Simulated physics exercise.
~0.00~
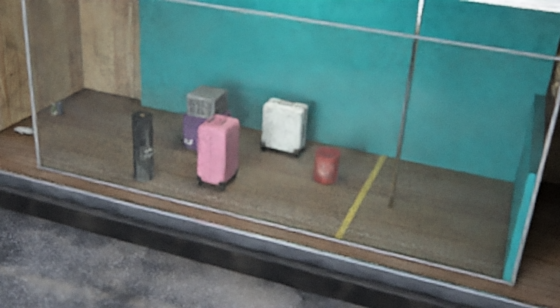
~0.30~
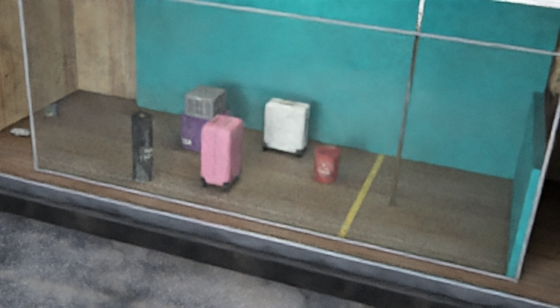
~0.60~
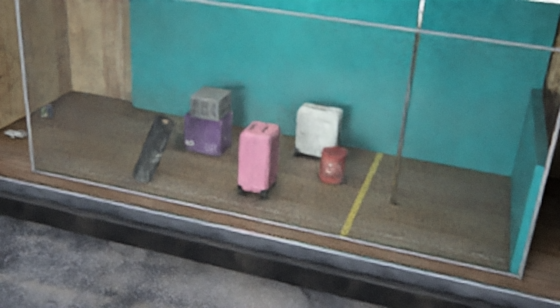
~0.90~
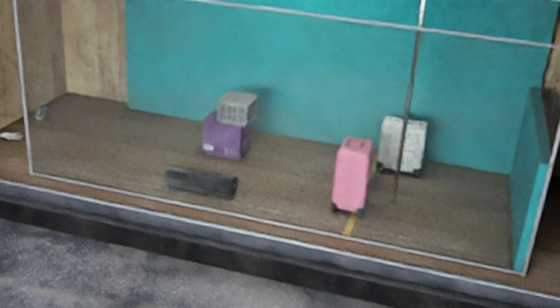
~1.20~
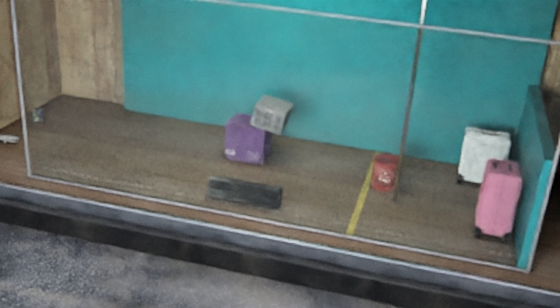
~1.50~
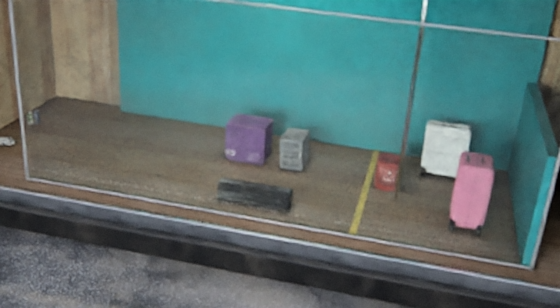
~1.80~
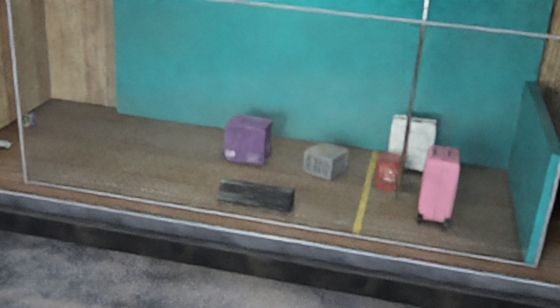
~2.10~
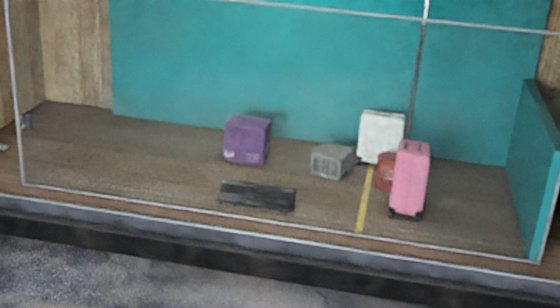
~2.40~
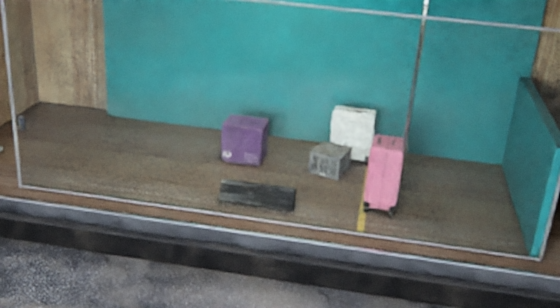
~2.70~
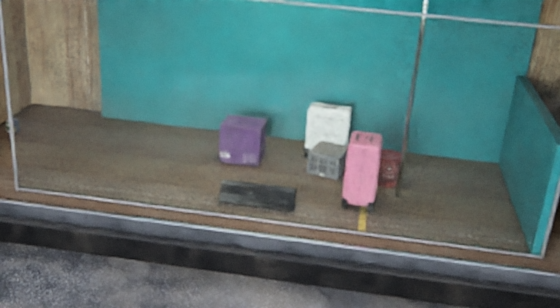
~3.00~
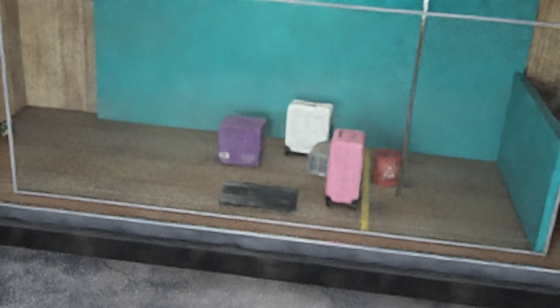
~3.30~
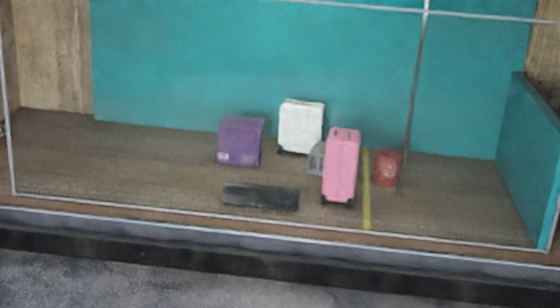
The clip opens on a glass-fronted bay with a teal back wall, where a black roll, a grey crate on a purple carton, pink and white wheeled cases and a red bucket all stand left of a yellow line. The cases roll right, the black roll topples onto its side, and the bucket shifts across the line. As the cases reach the right end, the crate tips off the carton and tumbles to the floor. The cases then roll back left, over the line again. They slow near the crate, leaving only the bucket beyond the line.
